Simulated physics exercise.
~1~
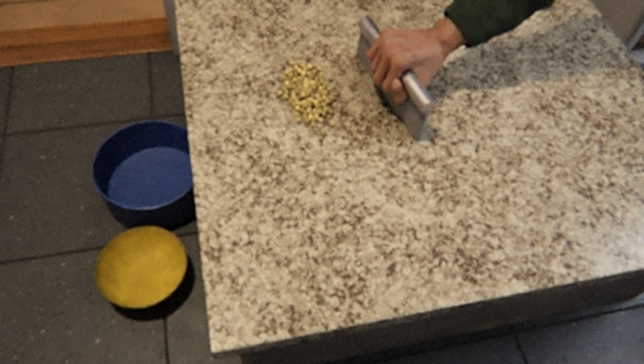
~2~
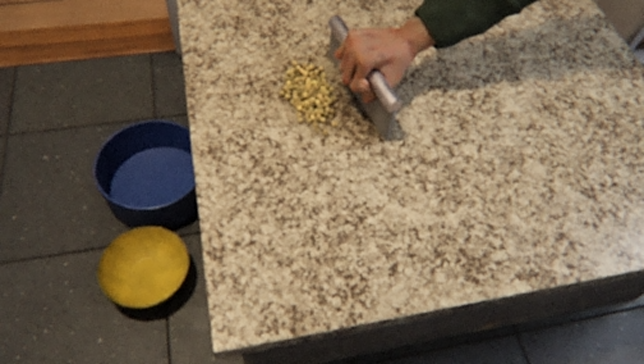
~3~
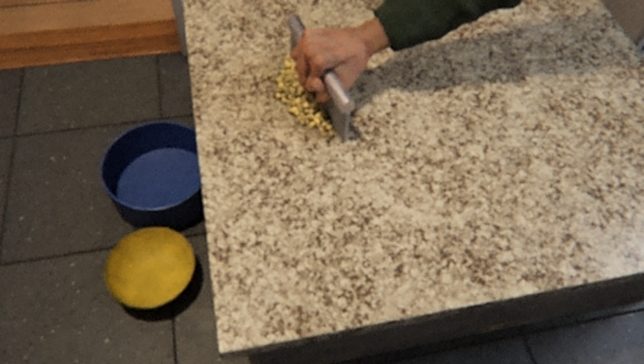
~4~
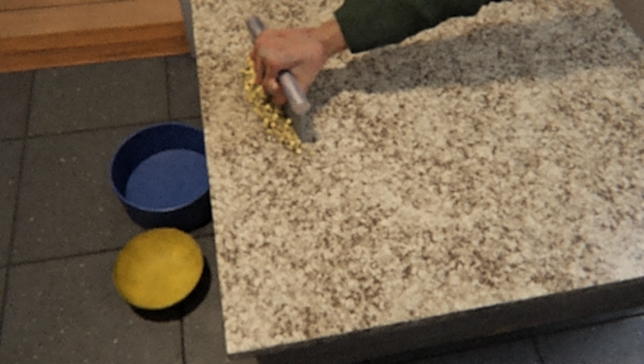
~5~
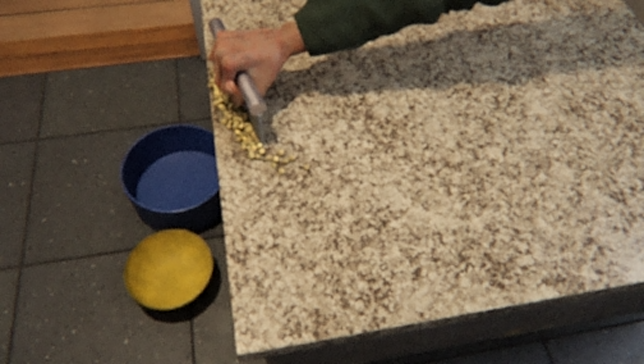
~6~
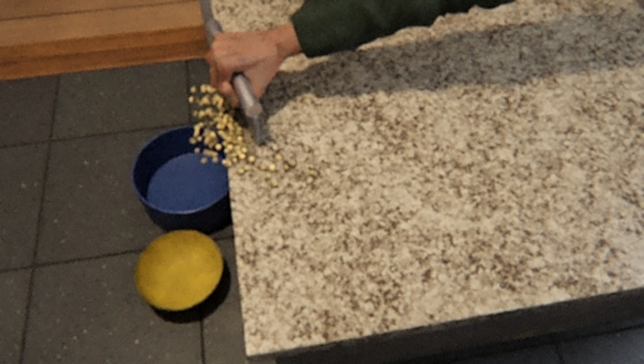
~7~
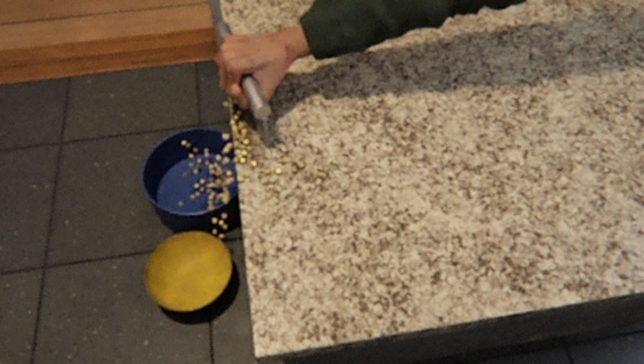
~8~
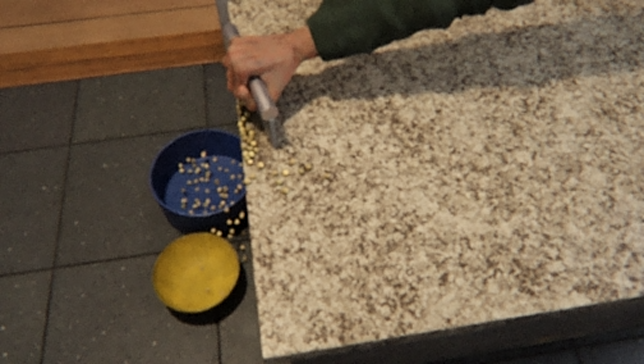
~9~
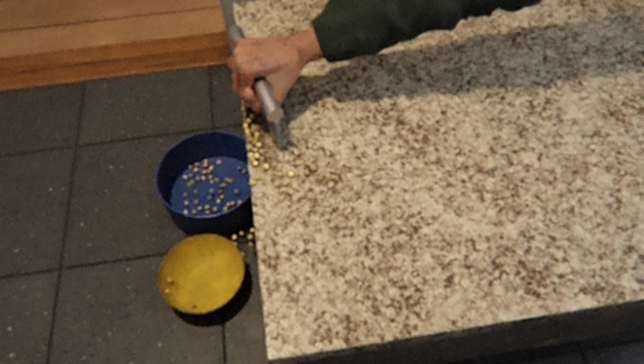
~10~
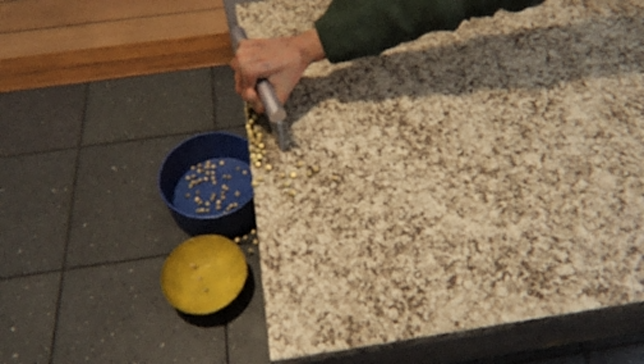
A hand in a dark green sleeve grips a flat grey scraper on a speckled stone countertop, seen from above, beside a loose pile of small pale yellow beans. On the dark tiled floor to the left sit a blue pot and, just nearer, a yellow bowl. The scraper slides left, meets the pile and pushes it into a slanting band toward the counter's edge. It stops there as beans spill over and scatter downward. Most land in the blue pot, a few drop near or into the yellow bowl, and some remain along the edge beside the still scraper.
